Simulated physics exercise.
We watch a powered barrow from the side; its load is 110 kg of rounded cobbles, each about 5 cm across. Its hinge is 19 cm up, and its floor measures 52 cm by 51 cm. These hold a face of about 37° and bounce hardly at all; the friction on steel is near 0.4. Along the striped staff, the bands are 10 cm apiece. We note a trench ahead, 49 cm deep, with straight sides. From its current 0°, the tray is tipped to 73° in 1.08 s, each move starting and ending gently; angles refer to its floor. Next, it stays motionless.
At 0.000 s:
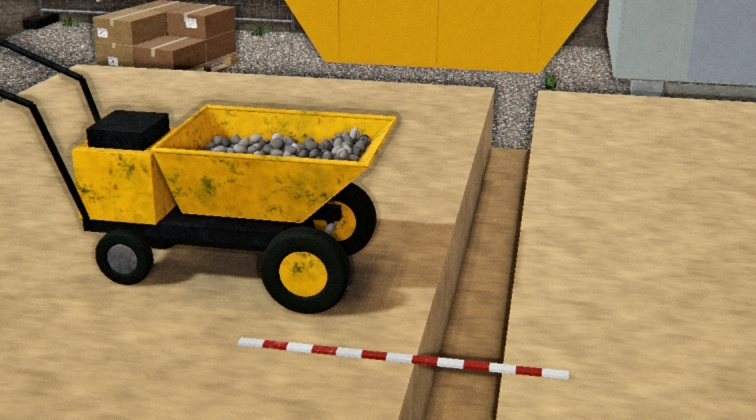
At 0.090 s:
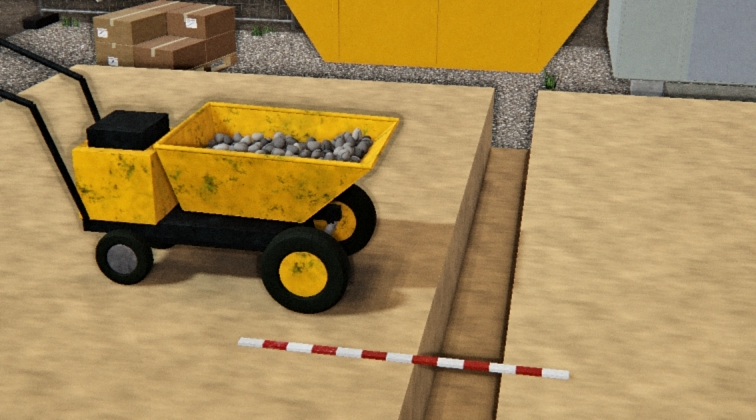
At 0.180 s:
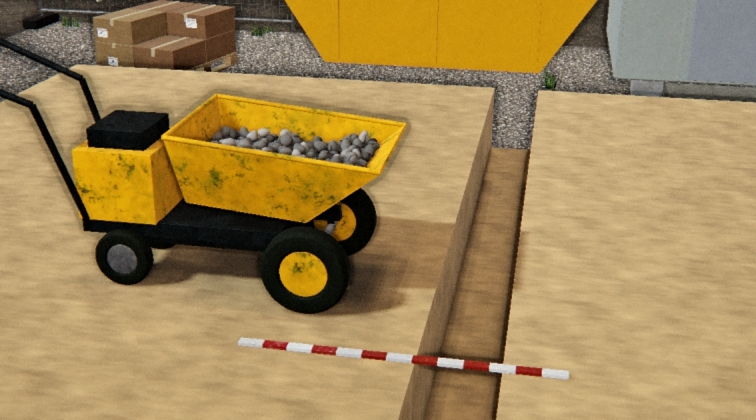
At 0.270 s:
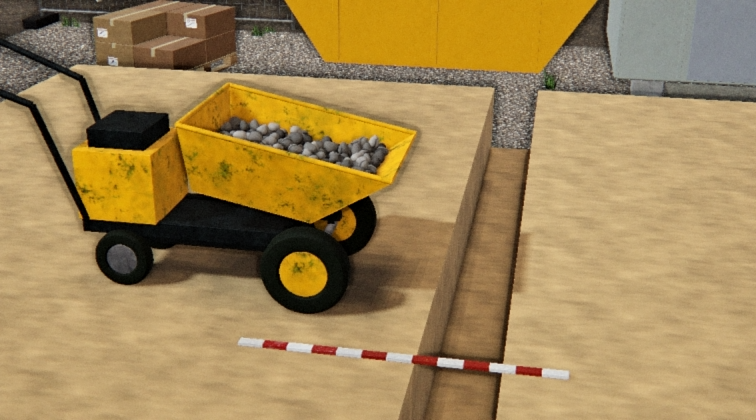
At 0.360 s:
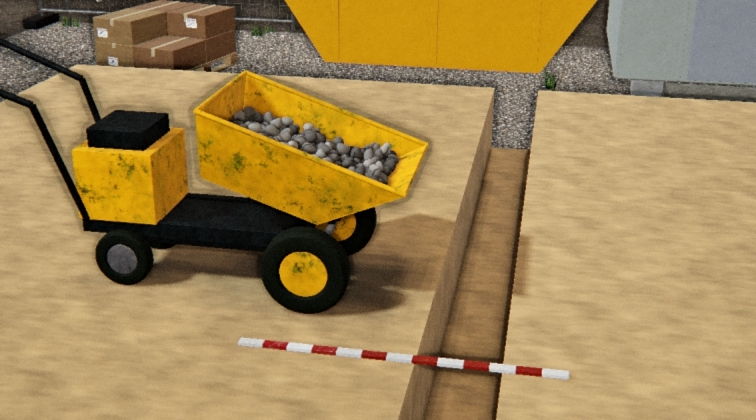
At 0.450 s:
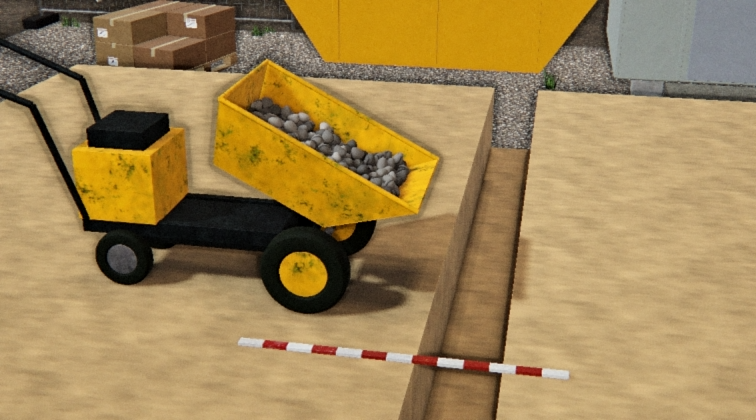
Yellow skip of a powered barrow tilting forward to the right, grey cobbles shifting inside, beside a straight-sided trench and striped staff.
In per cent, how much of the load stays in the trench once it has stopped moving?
I would say about 95 per cent.
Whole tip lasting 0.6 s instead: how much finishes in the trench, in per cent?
I'd put it at roughly 85 per cent.
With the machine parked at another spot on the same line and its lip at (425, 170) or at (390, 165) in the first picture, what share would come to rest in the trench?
It comes to about 15 and 75 in a hundred.
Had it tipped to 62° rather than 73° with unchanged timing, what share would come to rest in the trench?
Close to 90 per cent then.
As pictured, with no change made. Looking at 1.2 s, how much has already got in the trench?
Around 45 per cent of it, at that instant.
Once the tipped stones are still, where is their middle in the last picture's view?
Centre estimate: Around (476, 376).
After 0.8 s the floor is at 62°; 100 % in the tray; the foremost stones are at (445, 252).
After 1.2 s the floor is at 73°; 53 % in the tray, 46 % in the trench, 1 % past the trench; the foremost stones are at (519, 297).
After 1.5 s the floor is at 73°; 10 % in the tray, 85 % in the trench, 5 % past the trench; the foremost stones are at (600, 316).
After 3.5 s the floor is at 73°; 0 % in the tray, 95 % in the trench, 5 % past the trench; the foremost stones are at (640, 321).
